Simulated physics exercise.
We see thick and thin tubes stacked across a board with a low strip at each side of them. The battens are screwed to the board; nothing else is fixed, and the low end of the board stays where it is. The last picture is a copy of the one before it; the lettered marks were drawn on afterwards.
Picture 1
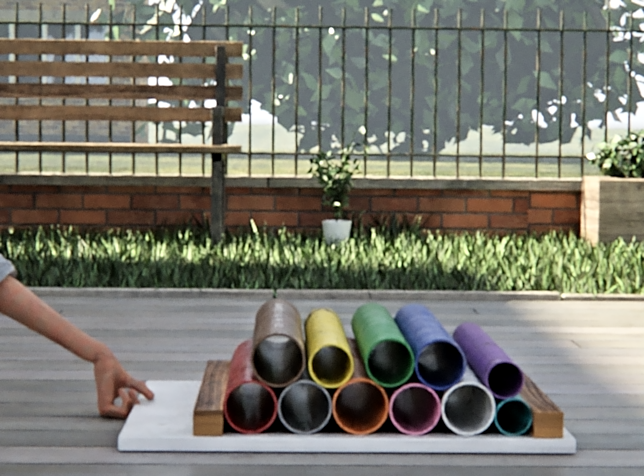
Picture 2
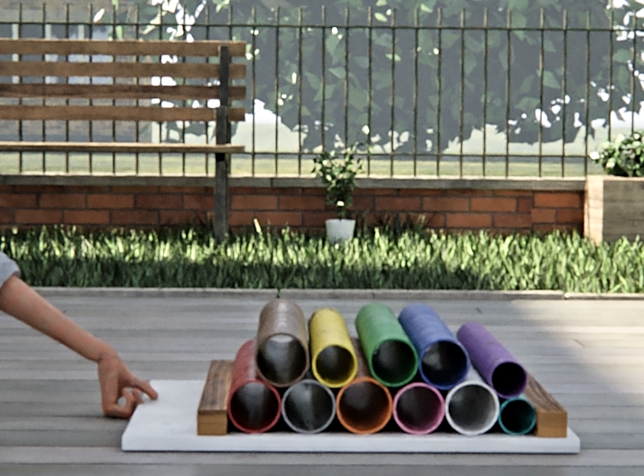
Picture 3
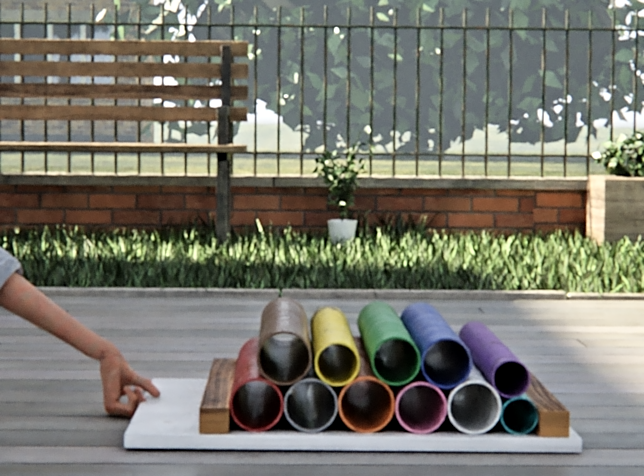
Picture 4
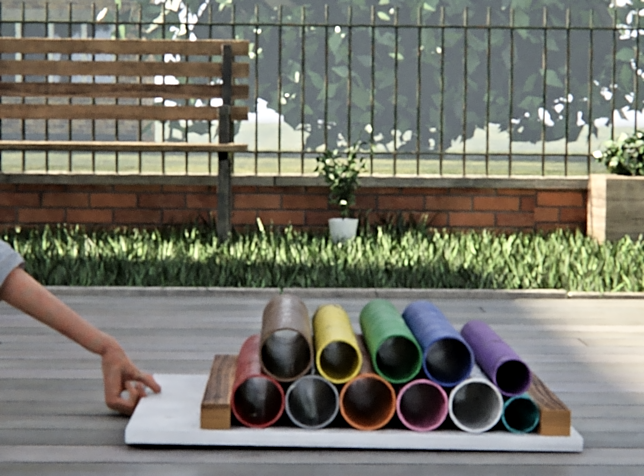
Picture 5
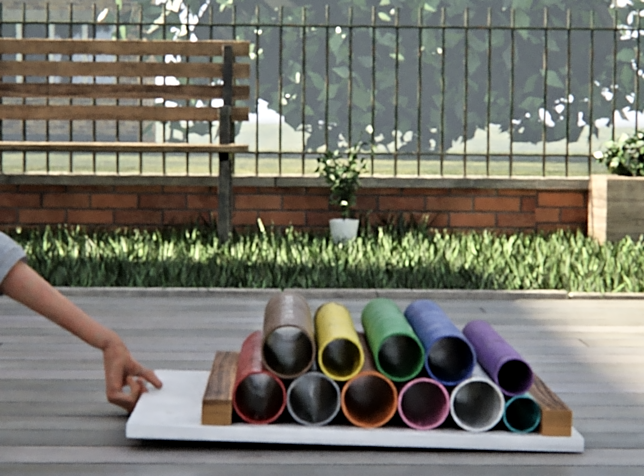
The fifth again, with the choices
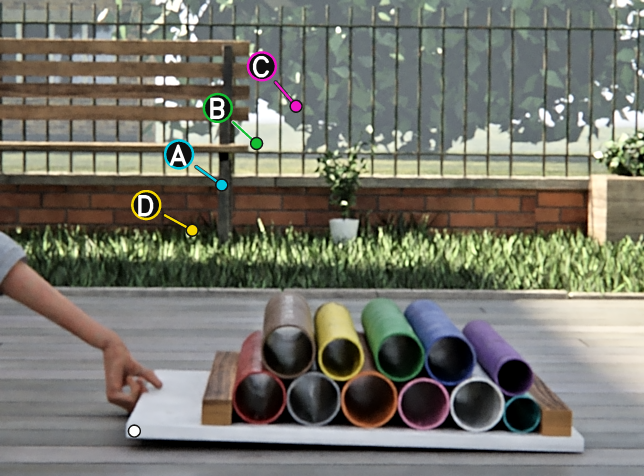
Colourful tubes stacked between wooden strips on a white board, a hand at the left slightly raising that end.
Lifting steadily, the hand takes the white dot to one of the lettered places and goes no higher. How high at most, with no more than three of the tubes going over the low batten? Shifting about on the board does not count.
Mark D is as high as it can go.
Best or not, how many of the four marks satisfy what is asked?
The number is one.
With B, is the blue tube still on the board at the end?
No, with B.
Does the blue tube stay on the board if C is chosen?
The blue tube: No.
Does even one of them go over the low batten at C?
At C: Yes.
On the marked copy, A at (222, 185); B at (256, 144); C at (296, 106); D at (192, 230); the white dot at (134, 431).
Taking D. A third of the way, board at 17°.
Two thirds of the way, board at 28°.
When it is over, board at 28°, three over the low batten (purple, blue, green).
As for the rest, A five over the low batten; B five over the low batten; C five over the low batten.
